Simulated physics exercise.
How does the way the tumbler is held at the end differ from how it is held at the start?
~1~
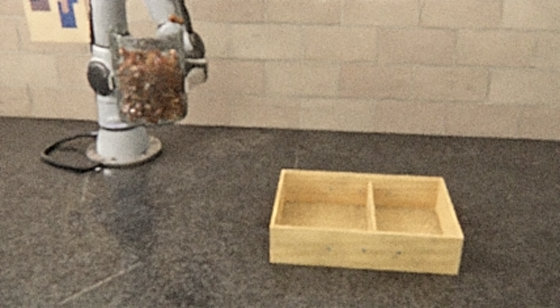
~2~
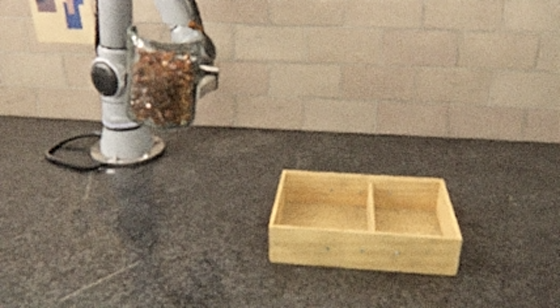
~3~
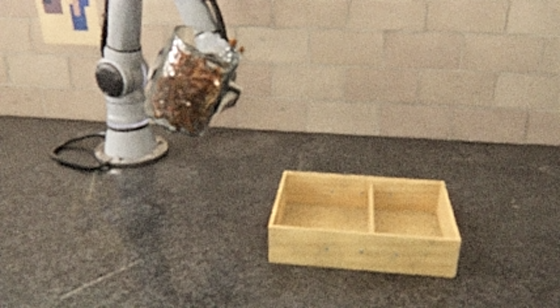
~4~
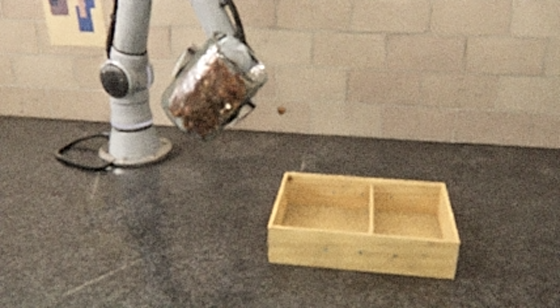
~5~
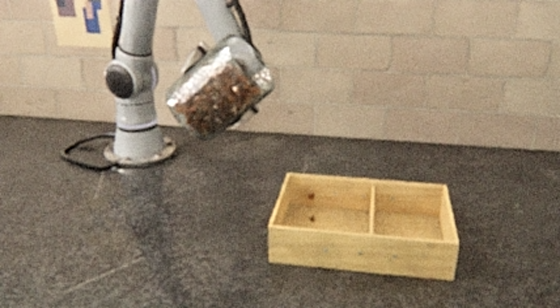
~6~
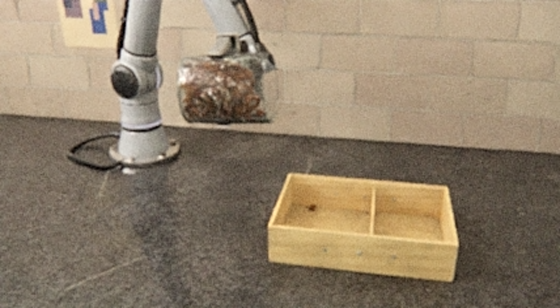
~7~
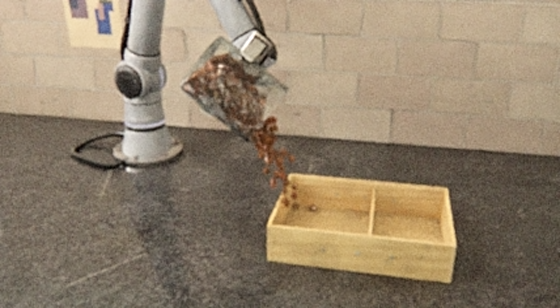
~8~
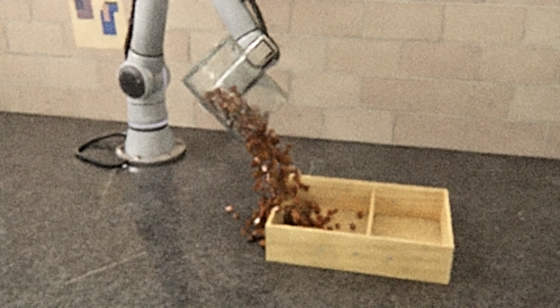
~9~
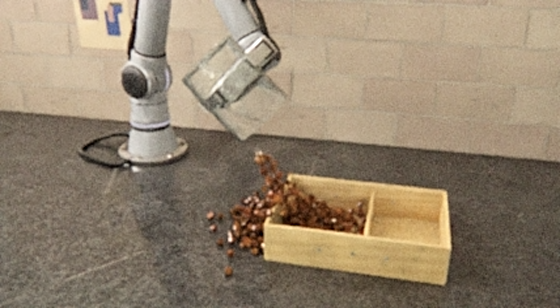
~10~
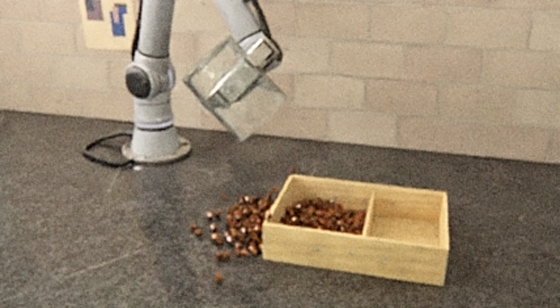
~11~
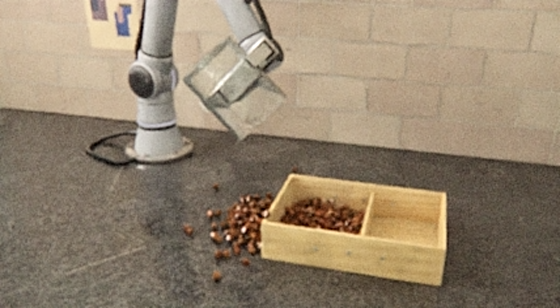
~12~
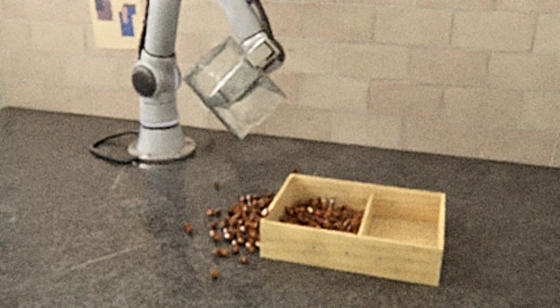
At the start the arm holds the tumbler upright, while at the end it holds the tumbler upside down, with its mouth tipped downward.
